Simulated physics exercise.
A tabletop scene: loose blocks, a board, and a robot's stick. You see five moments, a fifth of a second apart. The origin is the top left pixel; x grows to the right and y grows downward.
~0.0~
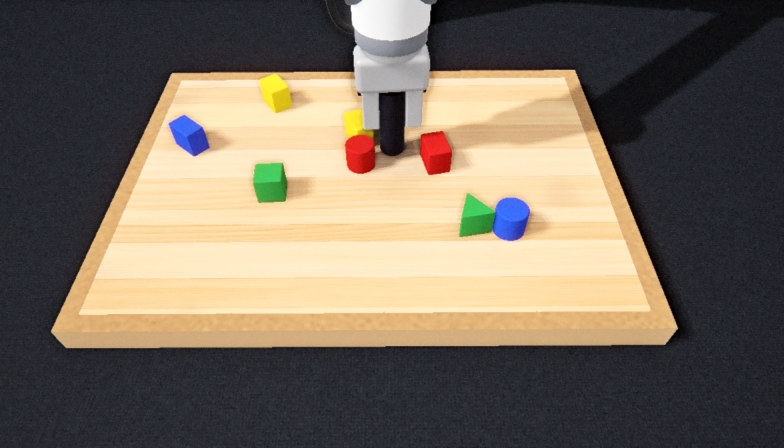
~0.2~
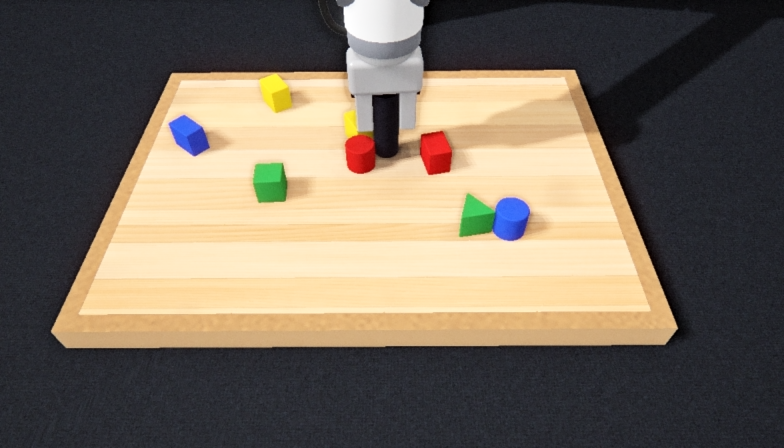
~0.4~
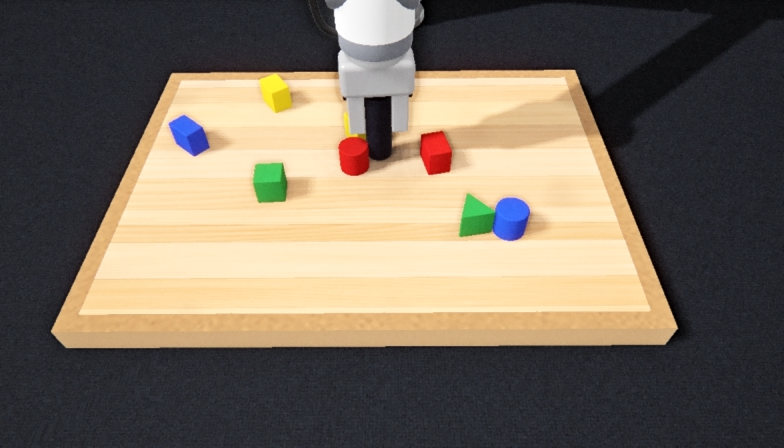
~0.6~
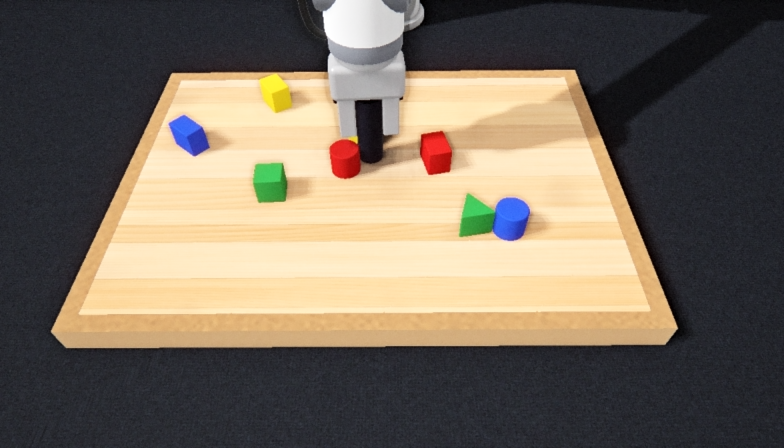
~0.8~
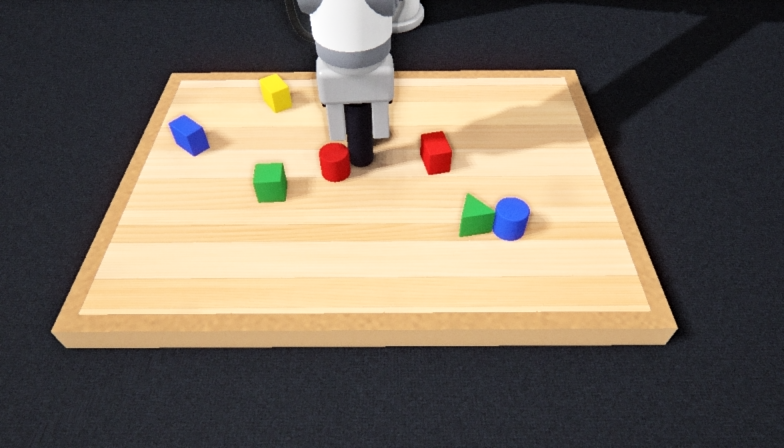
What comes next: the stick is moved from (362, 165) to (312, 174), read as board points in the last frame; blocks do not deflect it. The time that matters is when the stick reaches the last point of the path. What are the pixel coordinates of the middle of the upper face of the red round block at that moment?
Somewhere near (284, 166).
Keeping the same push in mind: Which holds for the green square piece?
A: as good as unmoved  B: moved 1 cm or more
B
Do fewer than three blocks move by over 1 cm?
Short answer: Yes.
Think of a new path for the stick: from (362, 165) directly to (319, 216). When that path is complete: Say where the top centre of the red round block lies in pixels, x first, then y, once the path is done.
Answer: (314, 159).
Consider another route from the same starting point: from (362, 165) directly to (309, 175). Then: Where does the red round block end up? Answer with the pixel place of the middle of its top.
My estimate: (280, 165).
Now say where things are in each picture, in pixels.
Stick tip at (392, 149); block tops, green square piece at (268, 172); red round block at (360, 143); yellow half-round block at (359, 118), in the first picture.
Stick at (386, 151); blocks unchanged, in the second picture.
Stick at (379, 154); red round block at (353, 145), in the third picture.
Stick at (371, 157); red round block at (344, 148), in the fourth picture.
Stick at (361, 160); green square piece at (268, 172); red round block at (334, 151); yellow half-round block hidden, in the fifth picture.
What follows on the original path. Halfway along, stick at (336, 164); red round block at (309, 158).
At the end, stick at (311, 169); green square piece at (255, 176), turned 15° anticlockwise; red round block at (284, 166); yellow half-round block in place.
